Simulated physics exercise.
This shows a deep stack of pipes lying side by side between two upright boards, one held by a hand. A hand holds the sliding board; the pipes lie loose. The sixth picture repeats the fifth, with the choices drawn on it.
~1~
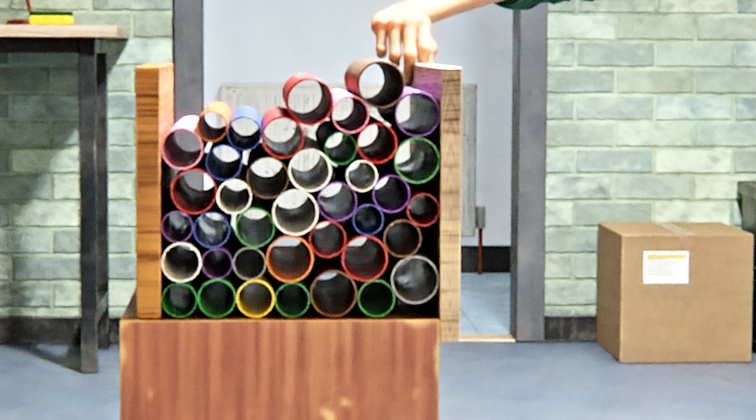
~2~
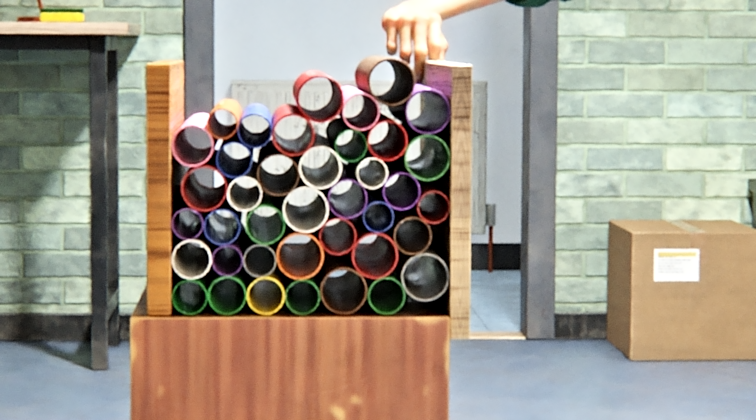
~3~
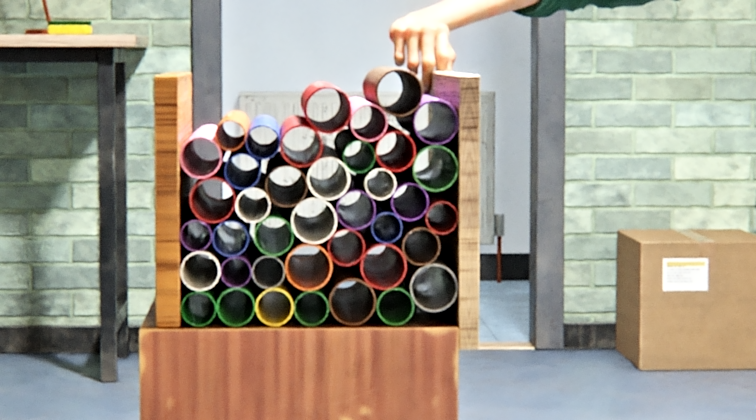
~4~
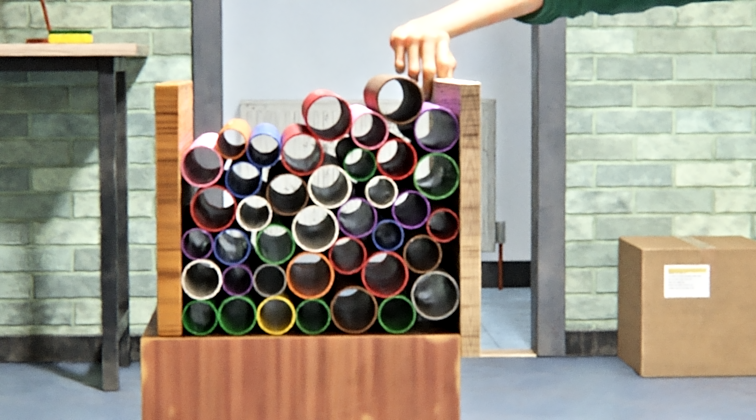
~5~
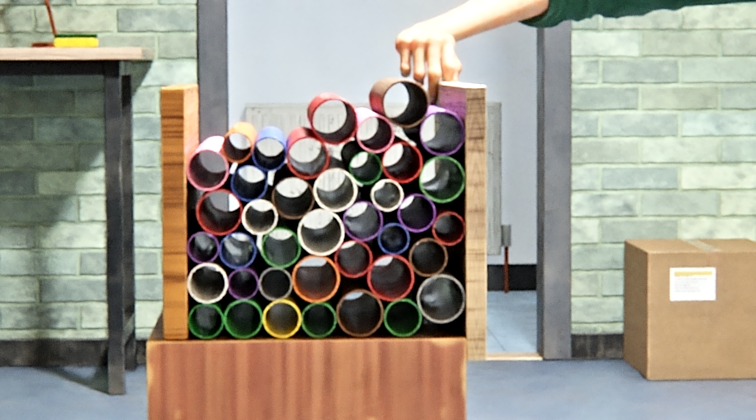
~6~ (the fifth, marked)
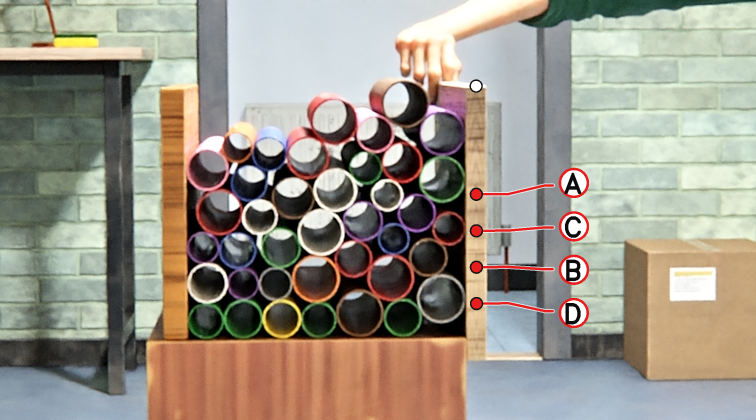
The view shifting slightly around a still stack of loose, colourful-rimmed pipes between two upright boards, a hand holding the right one.
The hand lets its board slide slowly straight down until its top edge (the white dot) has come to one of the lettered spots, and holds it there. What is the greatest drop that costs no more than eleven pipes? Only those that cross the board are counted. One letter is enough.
B is the limit.
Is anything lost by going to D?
Yes.
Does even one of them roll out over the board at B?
Yes, at B.
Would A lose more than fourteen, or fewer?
Fewer than fourteen.
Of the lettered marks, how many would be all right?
The number is three.
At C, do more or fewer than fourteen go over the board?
It loses fewer than fourteen.
On the marked copy, A at (477, 194); B at (477, 267); C at (477, 231); D at (477, 304); the white dot at (476, 86).
Following B. Soon after the start, top of the board (465, 165).
Later, top of the board (466, 256).
In the end, top of the board (466, 266), about eight out over the board.
As for the rest, A two out over the board; C about six out over the board; D twelve out over the board.
